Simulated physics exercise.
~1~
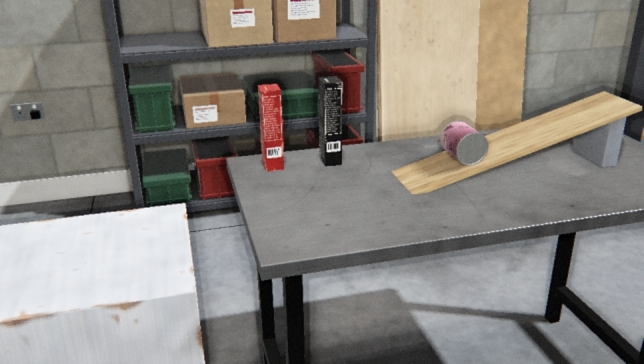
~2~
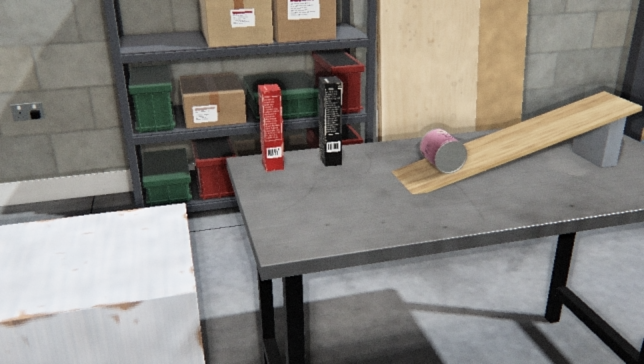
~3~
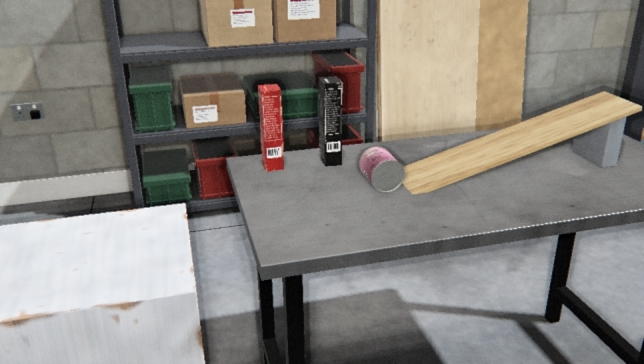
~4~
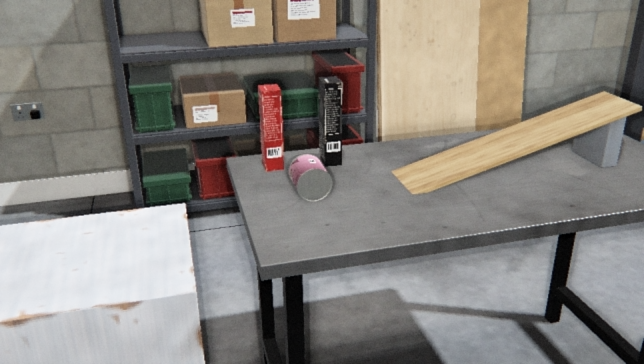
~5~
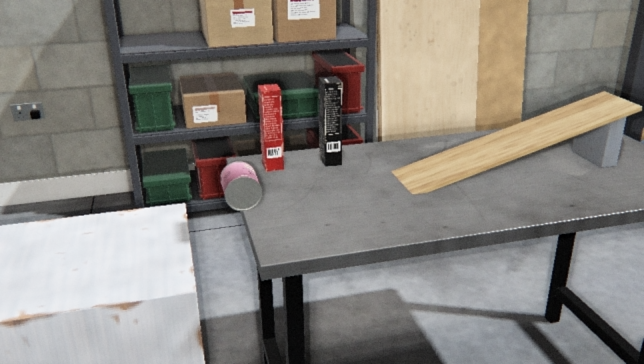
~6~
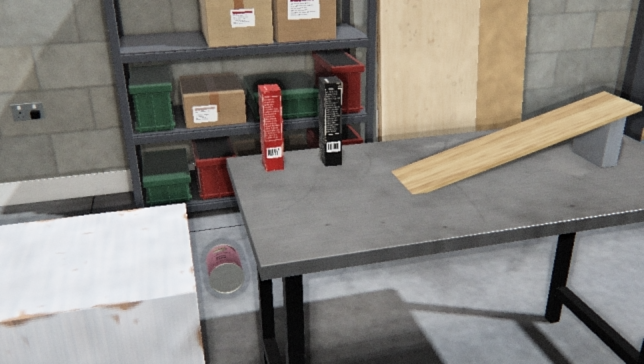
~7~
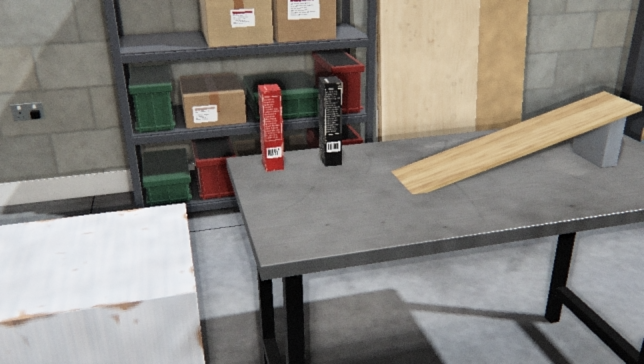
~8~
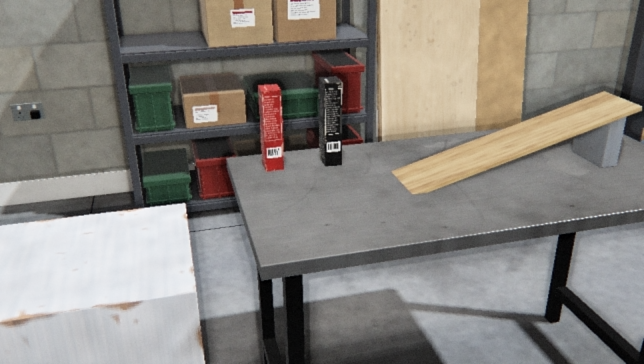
A pink tin rolls down the ramp, crosses the table leftward, and drops into the gap.
